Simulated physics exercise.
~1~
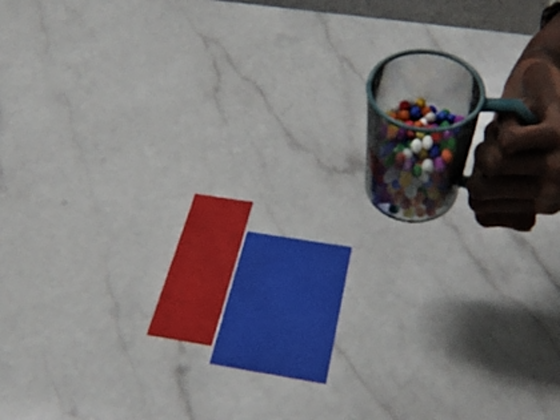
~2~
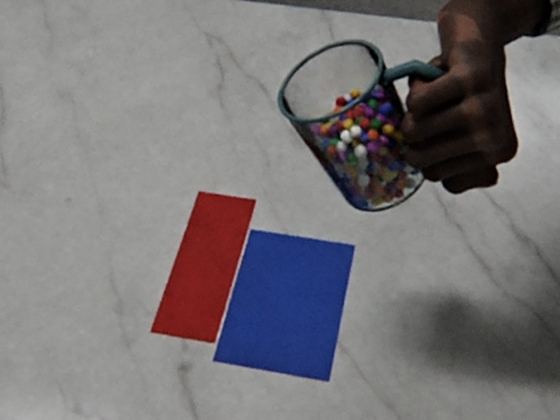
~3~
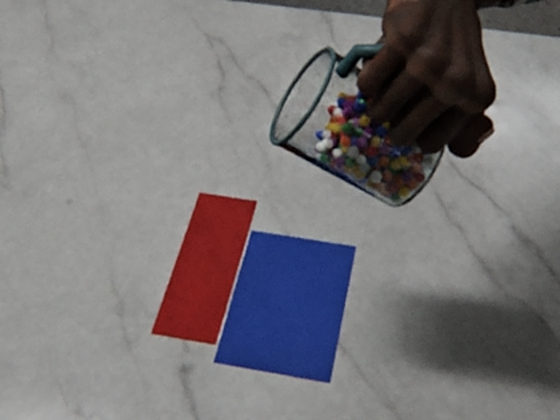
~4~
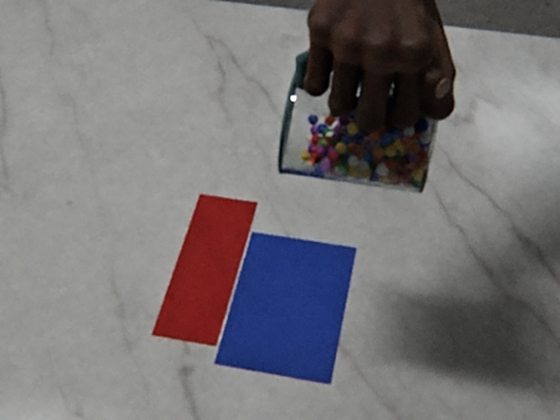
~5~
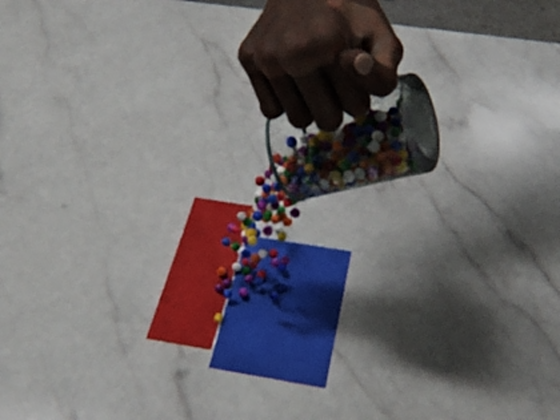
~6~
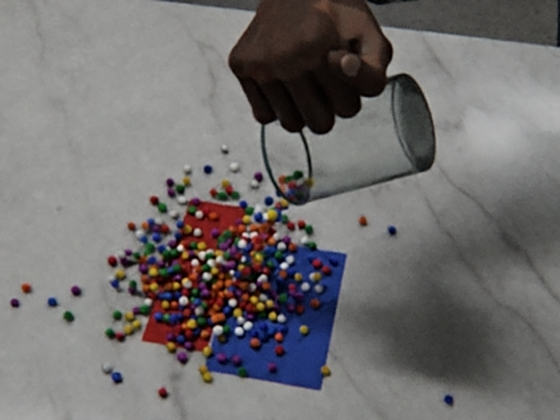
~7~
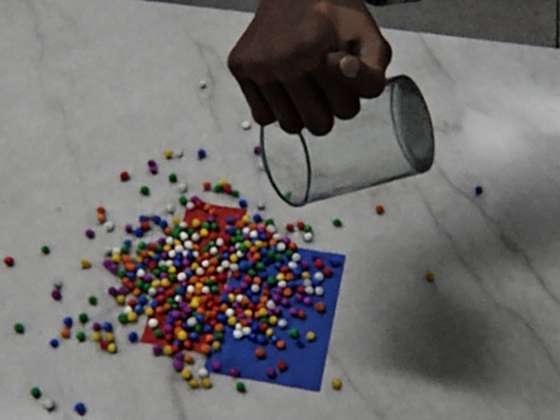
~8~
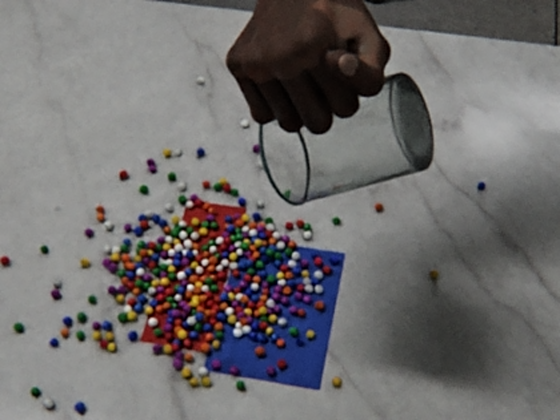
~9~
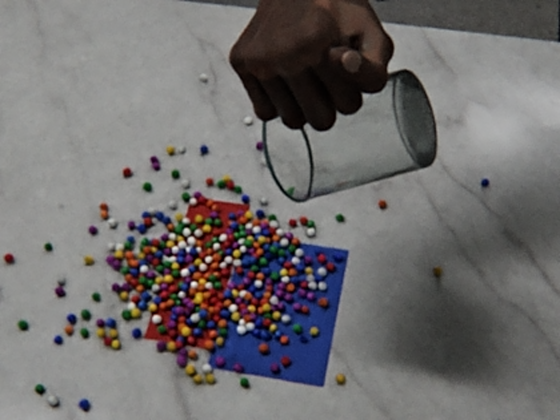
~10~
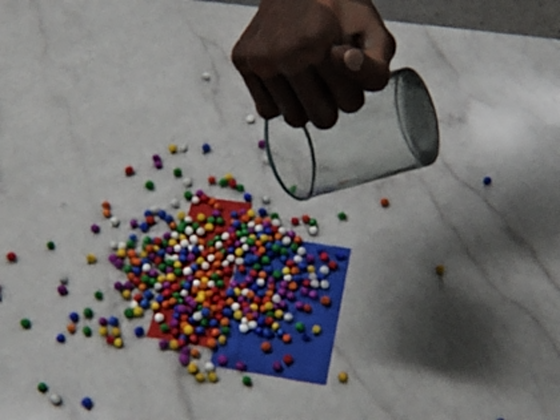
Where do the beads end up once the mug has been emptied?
They are spread over all three areas, with a sizeable share resting on the red mat, on the blue mat and on the bare table around them.
